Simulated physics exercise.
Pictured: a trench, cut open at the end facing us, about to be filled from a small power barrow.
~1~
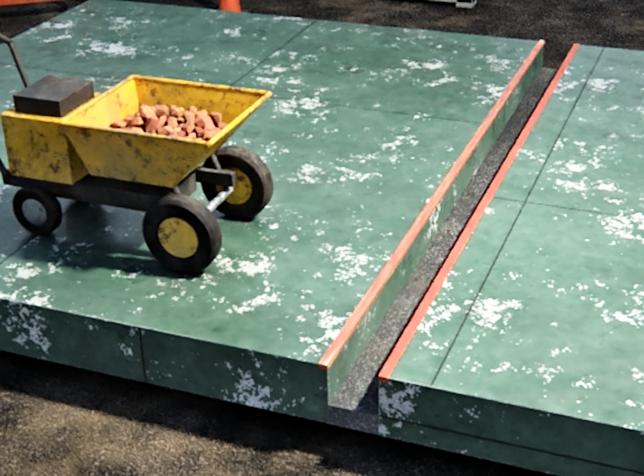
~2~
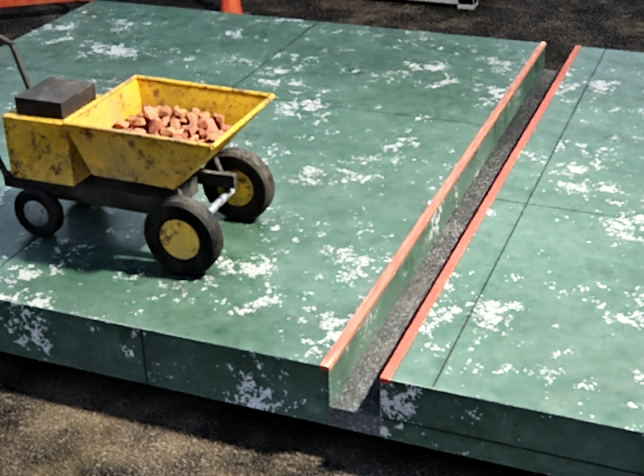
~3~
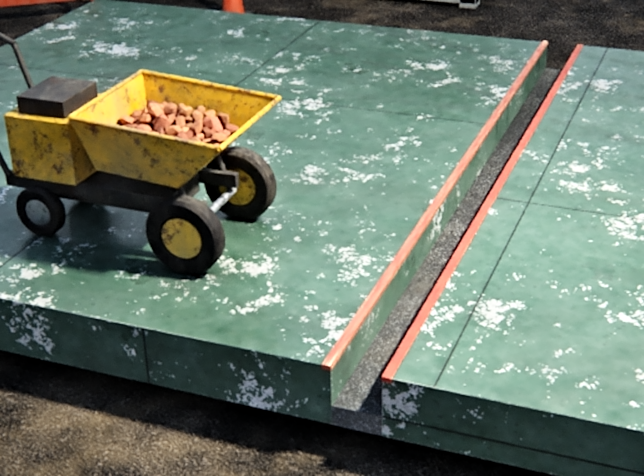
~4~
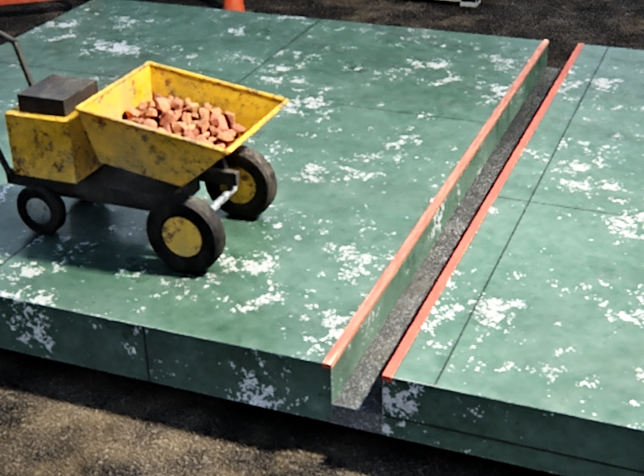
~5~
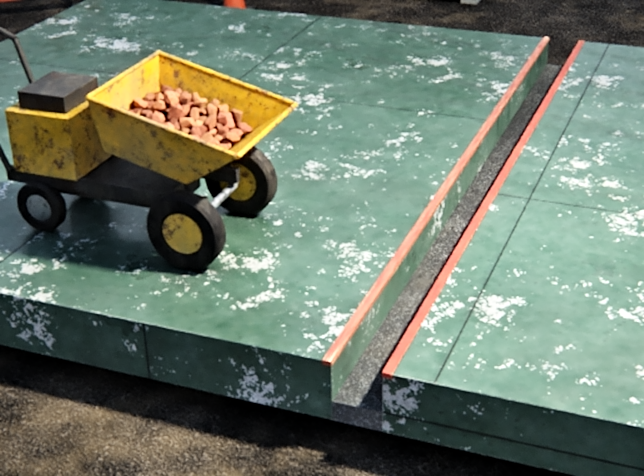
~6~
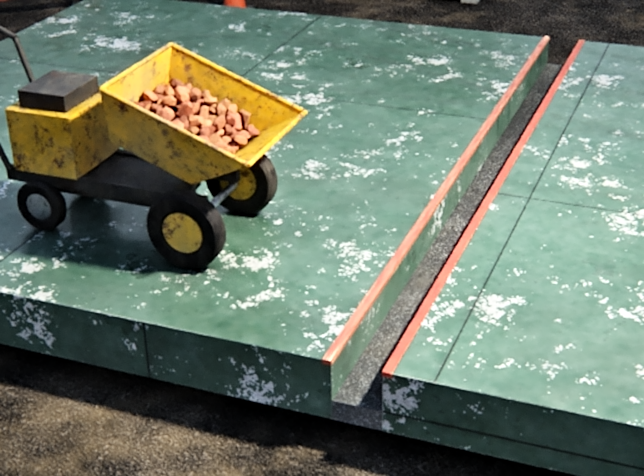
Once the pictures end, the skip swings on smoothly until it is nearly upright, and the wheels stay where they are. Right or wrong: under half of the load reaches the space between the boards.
Right.
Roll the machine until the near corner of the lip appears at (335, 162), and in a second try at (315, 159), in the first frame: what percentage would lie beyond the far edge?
That comes to some 70 in a hundred for the first try and some 40 in a hundred for the second.
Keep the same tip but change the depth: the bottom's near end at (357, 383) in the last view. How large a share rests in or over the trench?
I'd put it at about 10 in a hundred.
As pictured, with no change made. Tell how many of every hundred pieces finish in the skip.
Some 20 in a hundred.
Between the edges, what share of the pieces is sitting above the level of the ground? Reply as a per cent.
Roughly 0 percent.
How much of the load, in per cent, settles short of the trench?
65 percent.
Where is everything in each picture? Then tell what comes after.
The first picture shows lip of the skip near (209, 144), level; top of the load near (153, 125), lumps of rubble; first edge of the trench near (347, 329); far edge near (404, 340), the trench under half as wide as the skip, and about as deep as wide.
The second picture shows lip of the skip near (212, 147), tipped barely; top of the load near (156, 126).
The third picture shows lip of the skip near (219, 149), tipped barely; top of the load near (160, 121).
The fourth picture shows lip of the skip near (228, 152), tipped a little; top of the load near (166, 116).
The fifth picture shows lip of the skip near (237, 157), tipped a little; top of the load near (154, 114).
The sixth picture shows lip of the skip near (248, 165), tipped clearly; top of the load near (164, 109); first edge of the trench near (351, 325); far edge near (408, 336).
Shortly afterwards, skip tipped steeply; the whole lot in the skip.
Next, skip tipped right over; the bulk in the skip; near a quarter short of the trench.
Some moments later, skip tipped right over; near a quarter in the skip; near two thirds short of the trench; a little in or heaped over the trench.
In the end, skip tipped right over; near a quarter in the skip; near two thirds short of the trench; a little in or heaped over the trench; none at all beyond it.
